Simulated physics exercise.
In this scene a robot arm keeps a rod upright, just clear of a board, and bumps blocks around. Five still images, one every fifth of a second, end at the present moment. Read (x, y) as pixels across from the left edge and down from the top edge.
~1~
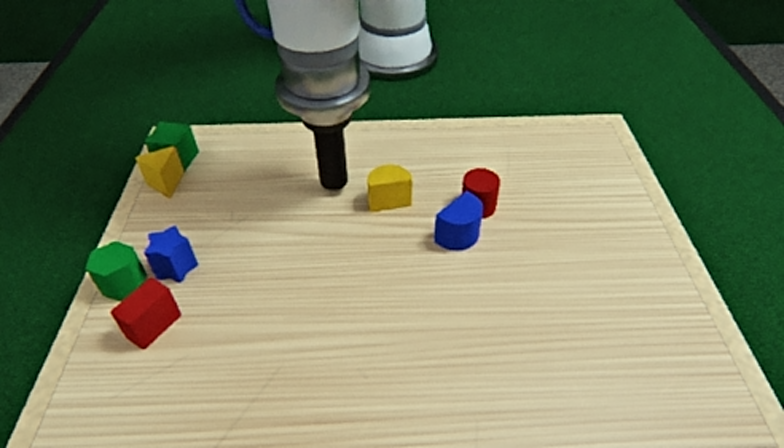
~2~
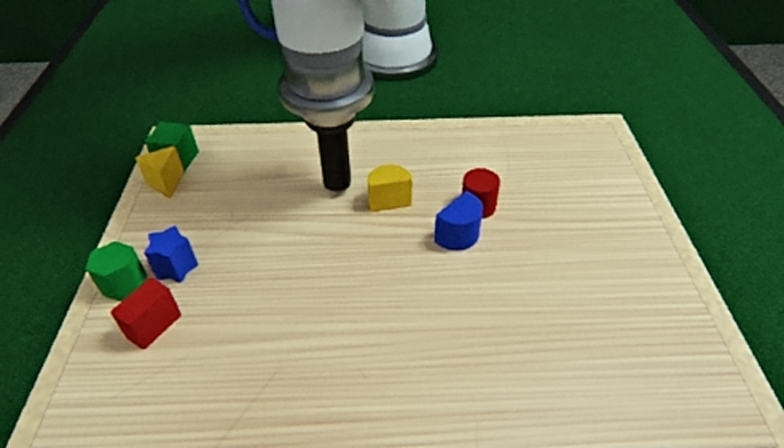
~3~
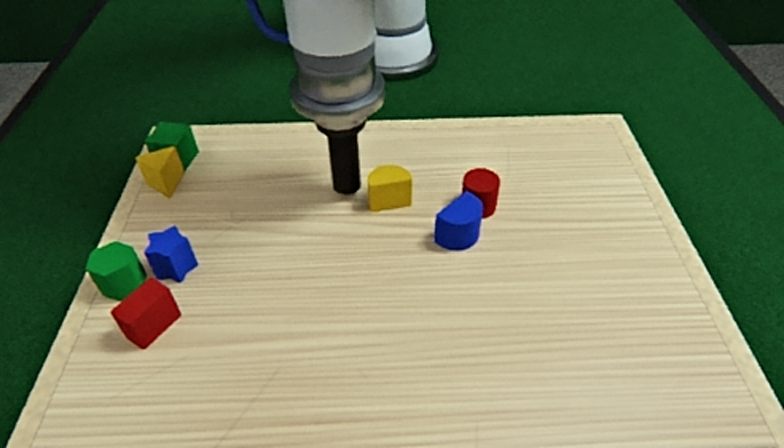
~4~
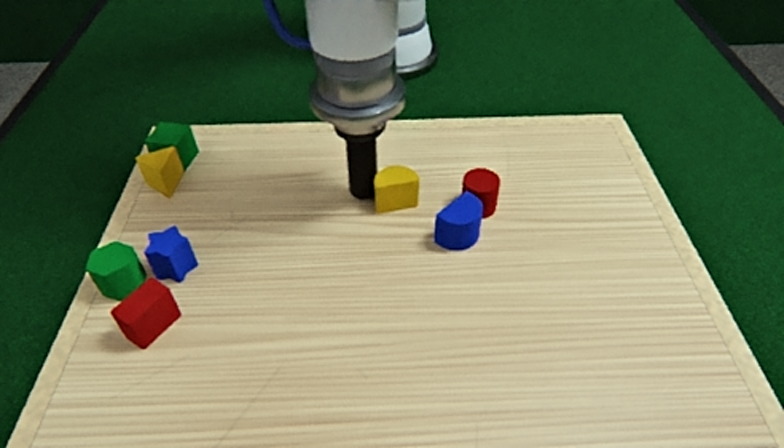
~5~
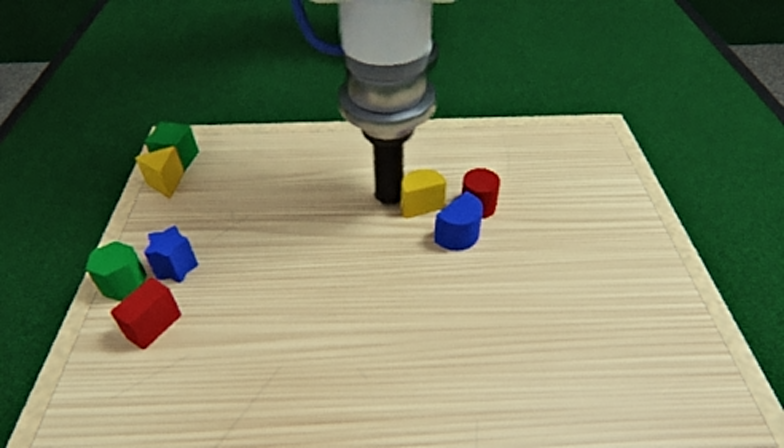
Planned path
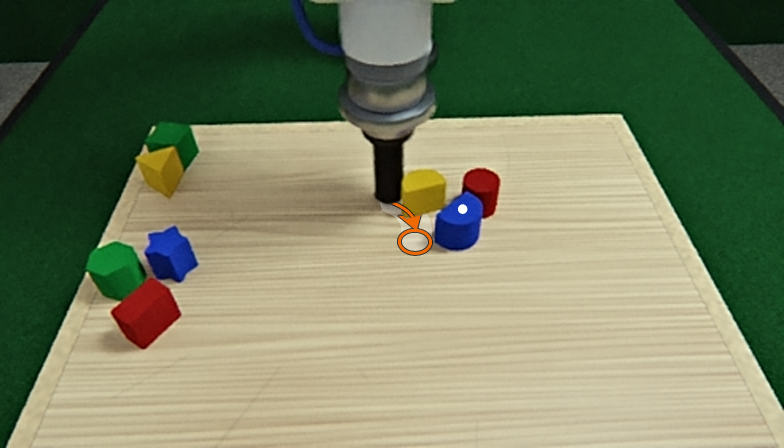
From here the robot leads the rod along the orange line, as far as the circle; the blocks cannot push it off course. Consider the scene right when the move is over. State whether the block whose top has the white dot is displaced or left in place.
That one stays where it is.
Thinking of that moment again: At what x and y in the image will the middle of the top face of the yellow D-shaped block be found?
Its top middle will sit at (446, 185).
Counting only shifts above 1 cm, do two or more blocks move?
No, it doesn't check out.
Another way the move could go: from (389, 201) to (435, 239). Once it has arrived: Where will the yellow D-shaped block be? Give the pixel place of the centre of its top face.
(448, 185)
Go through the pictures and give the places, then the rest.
Rod tip (334, 181); block tops, yellow D-shaped block (388, 174); blue D-shaped block (463, 209), in the first frame.
Rod (337, 182); blocks unchanged, in the second frame.
Rod (347, 185); blocks unchanged, in the third frame.
Rod (364, 190); yellow D-shaped block (395, 176), in the fourth frame.
Rod (389, 194); yellow D-shaped block (422, 179); blue D-shaped block (463, 209), in the fifth frame.
Path on the board, from (389, 201) through (407, 211) and (416, 225) to (415, 242); the dot is on the blue D-shaped block.
The first path, step by step. Halfway along, rod (413, 211); yellow D-shaped block (446, 185), turned 45° anticlockwise.
At the end, rod (415, 235); yellow D-shaped block (446, 185), turned 50° anticlockwise; blue D-shaped block in place.
